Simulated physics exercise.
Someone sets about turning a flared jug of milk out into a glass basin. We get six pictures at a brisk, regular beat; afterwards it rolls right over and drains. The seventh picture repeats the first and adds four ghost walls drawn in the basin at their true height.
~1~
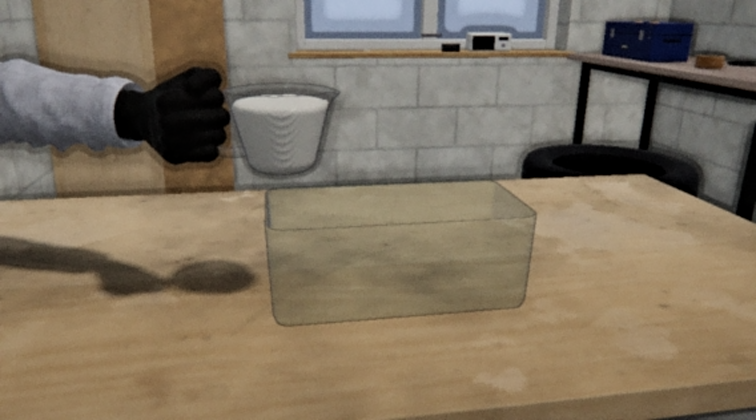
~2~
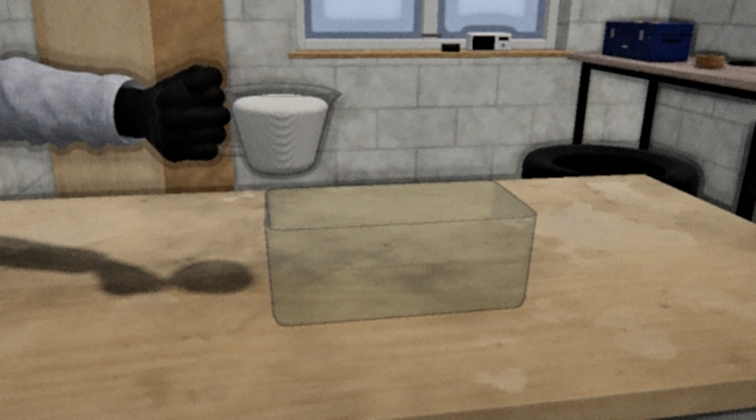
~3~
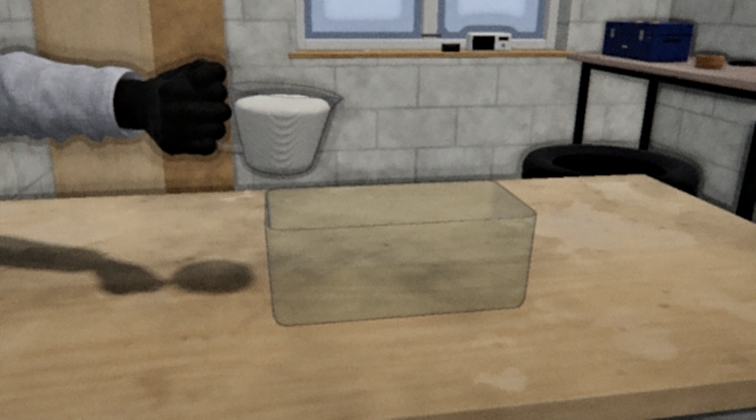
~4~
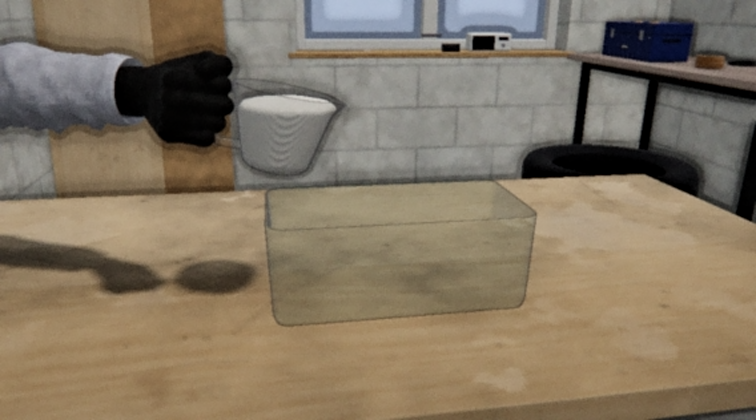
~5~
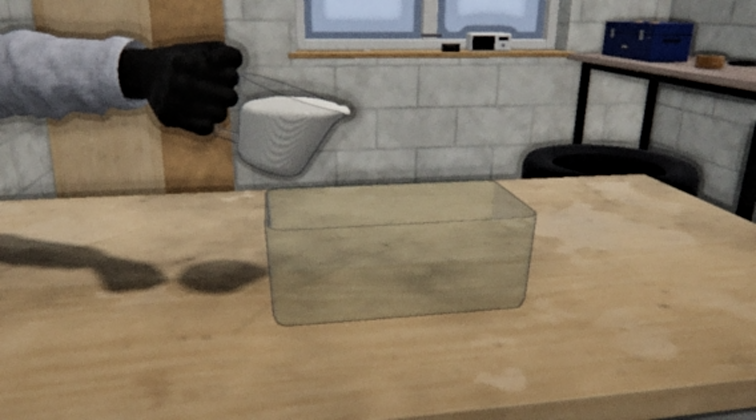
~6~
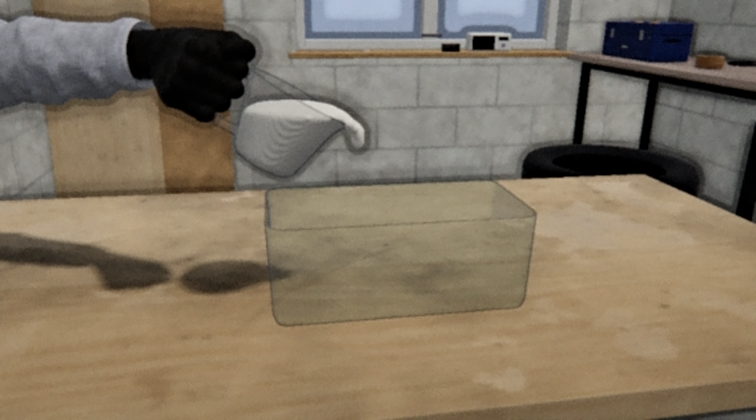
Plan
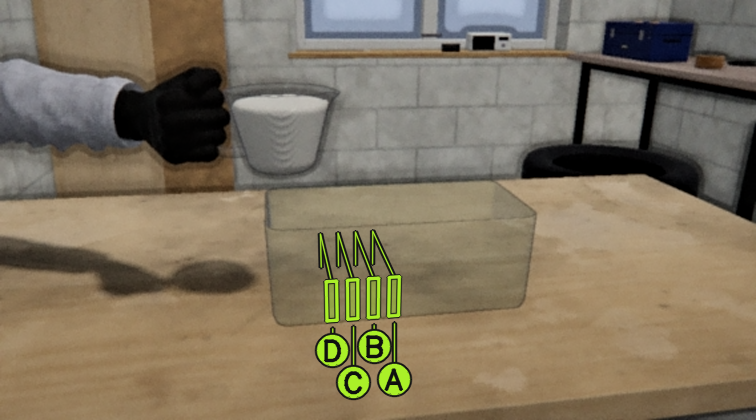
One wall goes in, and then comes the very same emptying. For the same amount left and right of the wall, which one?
A beats the others.
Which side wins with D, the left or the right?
More ends on the right.
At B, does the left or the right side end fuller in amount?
More ends on the right.
In lime, A at (394, 323); B at (374, 324); C at (353, 326); D at (332, 328).
For slot A, about 52 % ends left of the wall and 48 % right of it.
For slot B, about 20 % ends left of the wall and 80 % right of it.
For slot C, about 6 % ends left of the wall and 93 % right of it.
For slot D, about 2 % ends left of the wall and 98 % right of it.
